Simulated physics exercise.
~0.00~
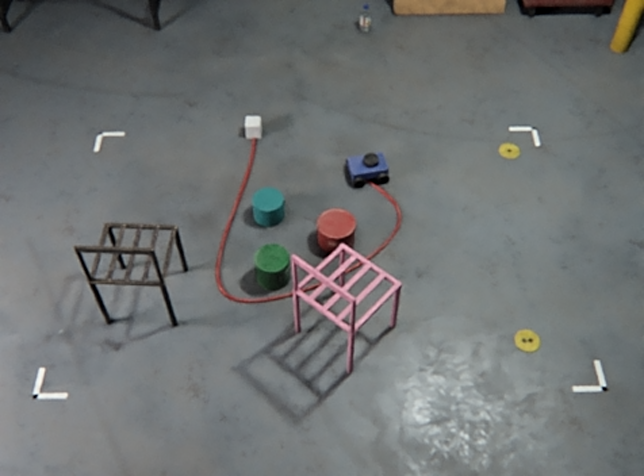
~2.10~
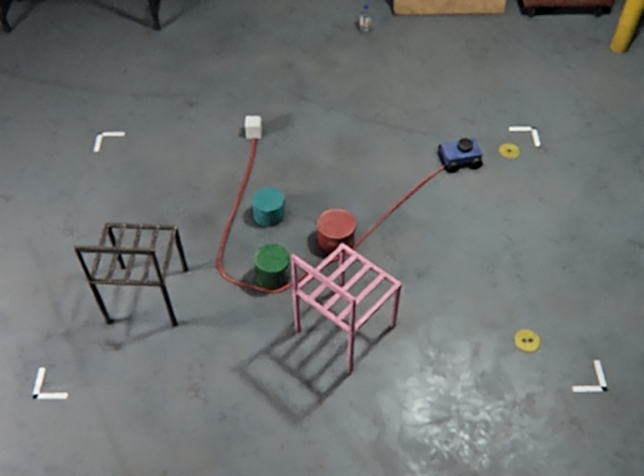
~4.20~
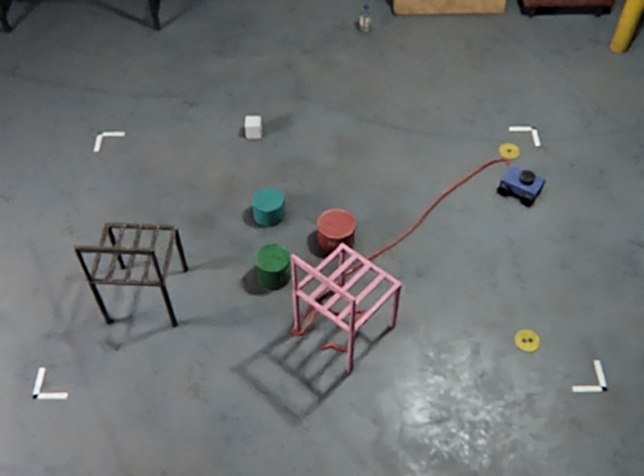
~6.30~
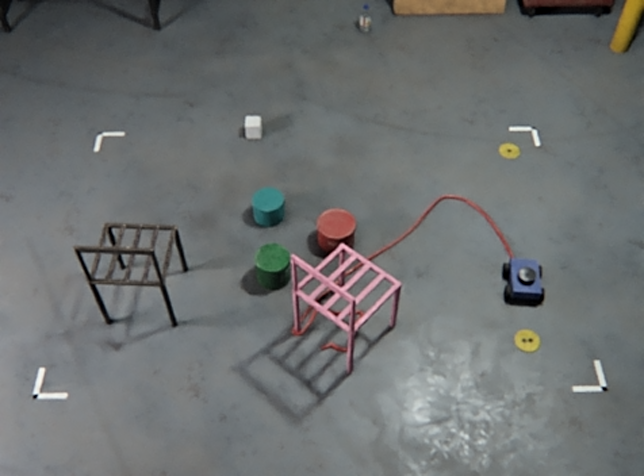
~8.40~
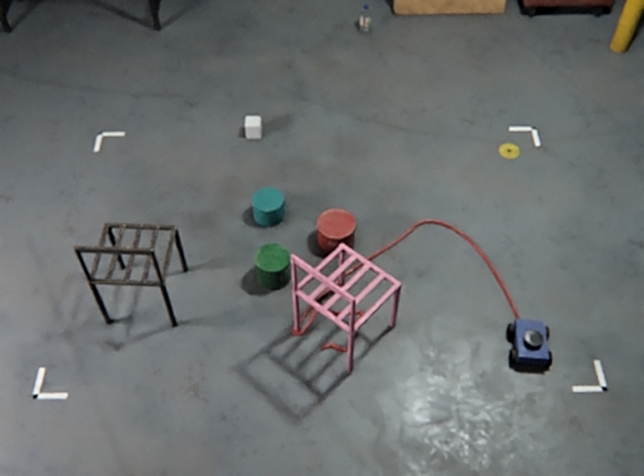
On a workshop floor, a blue cart drives right, then down, pulling its red lead free.
